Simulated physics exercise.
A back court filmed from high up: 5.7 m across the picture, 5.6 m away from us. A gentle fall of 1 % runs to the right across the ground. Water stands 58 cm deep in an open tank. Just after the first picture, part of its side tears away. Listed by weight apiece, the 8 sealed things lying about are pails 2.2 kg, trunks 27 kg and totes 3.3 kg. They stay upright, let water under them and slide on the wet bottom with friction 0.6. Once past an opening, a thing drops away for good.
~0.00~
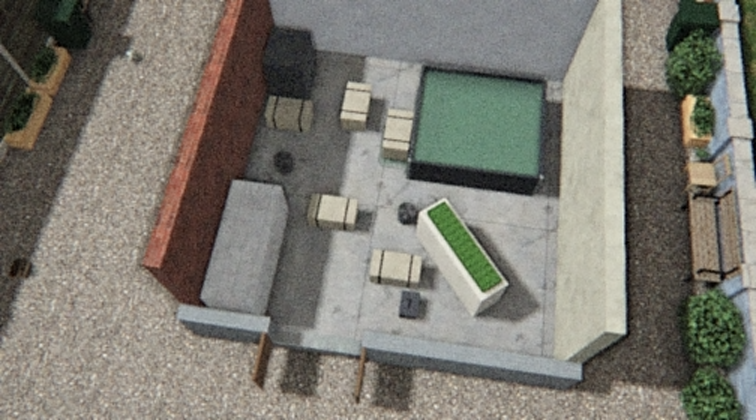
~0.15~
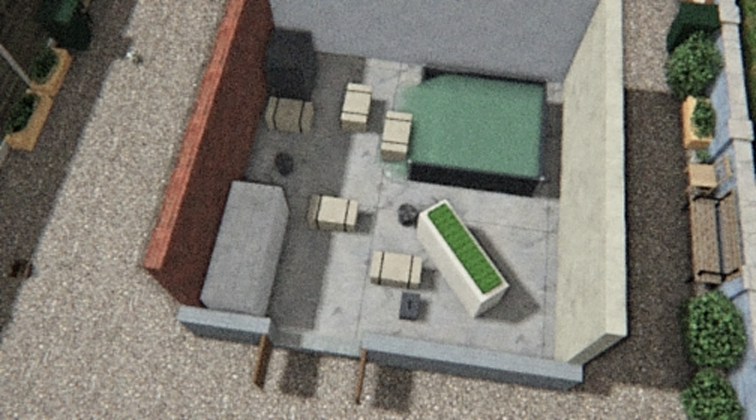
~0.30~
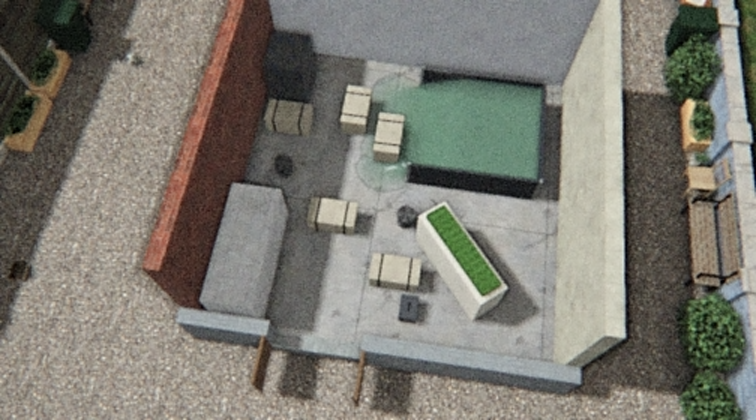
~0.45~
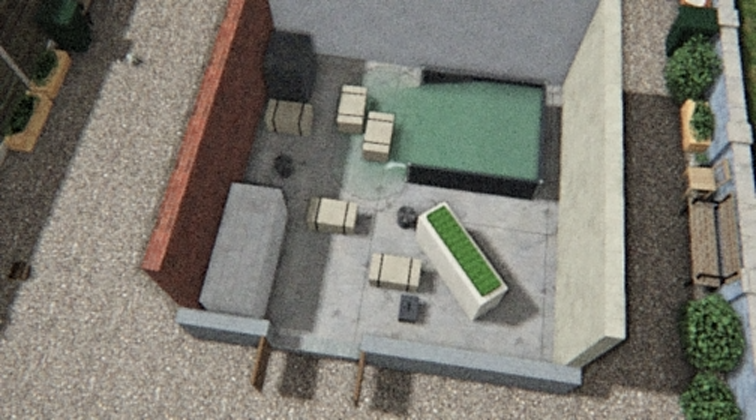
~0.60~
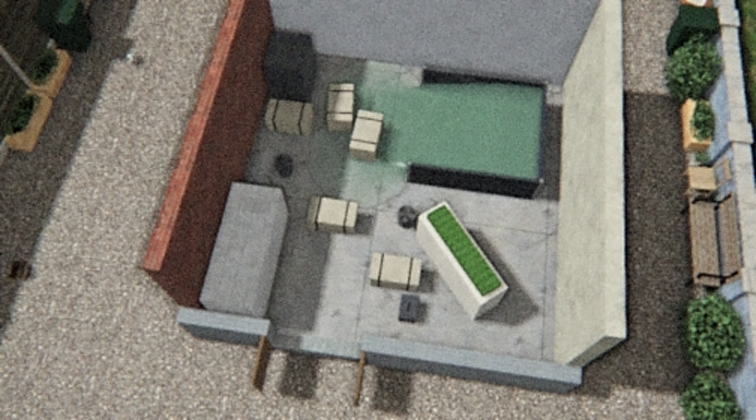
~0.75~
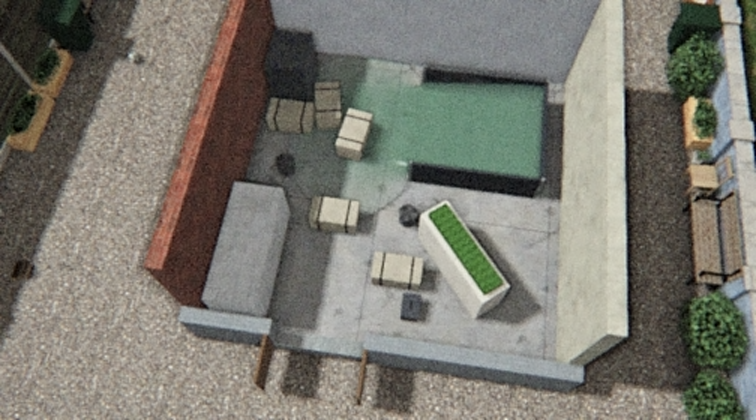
Green-tinted water in a large open tank at the back of a walled court starts spilling out through its left side. It spreads left across the paving in a widening sheet, and the two nearest pale strapped trunks slide left toward the dark box, while the other objects barely move.
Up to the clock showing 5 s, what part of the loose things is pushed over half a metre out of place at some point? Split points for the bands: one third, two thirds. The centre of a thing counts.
In the upper range.
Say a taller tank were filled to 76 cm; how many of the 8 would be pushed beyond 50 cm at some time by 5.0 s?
Count: 8.
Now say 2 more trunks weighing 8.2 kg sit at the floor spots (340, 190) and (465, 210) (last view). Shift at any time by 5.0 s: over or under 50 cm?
In turn: More, under.
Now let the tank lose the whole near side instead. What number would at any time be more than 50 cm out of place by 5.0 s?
Then 5 of them would.
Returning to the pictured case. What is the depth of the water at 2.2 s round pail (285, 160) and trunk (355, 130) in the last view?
Around 32 cm and 24 cm.
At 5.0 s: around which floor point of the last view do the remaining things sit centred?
Near (385, 252).
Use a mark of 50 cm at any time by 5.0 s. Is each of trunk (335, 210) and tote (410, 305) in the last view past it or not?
First farther, second not as far.
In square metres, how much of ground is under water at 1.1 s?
Wet area: Approx. 13 m2.
After 1.1 s 2 of 8 are over 50 cm from their spots; 0 afloat.
After 2.2 s 3 of 8 are over 50 cm from their spots; 4 afloat.
After 3.5 s 4 of 8 are over 50 cm from their spots; 4 afloat.
After 5.0 s 7 of 8 are over 50 cm from their spots, and 7 have been at some point; 4 afloat.
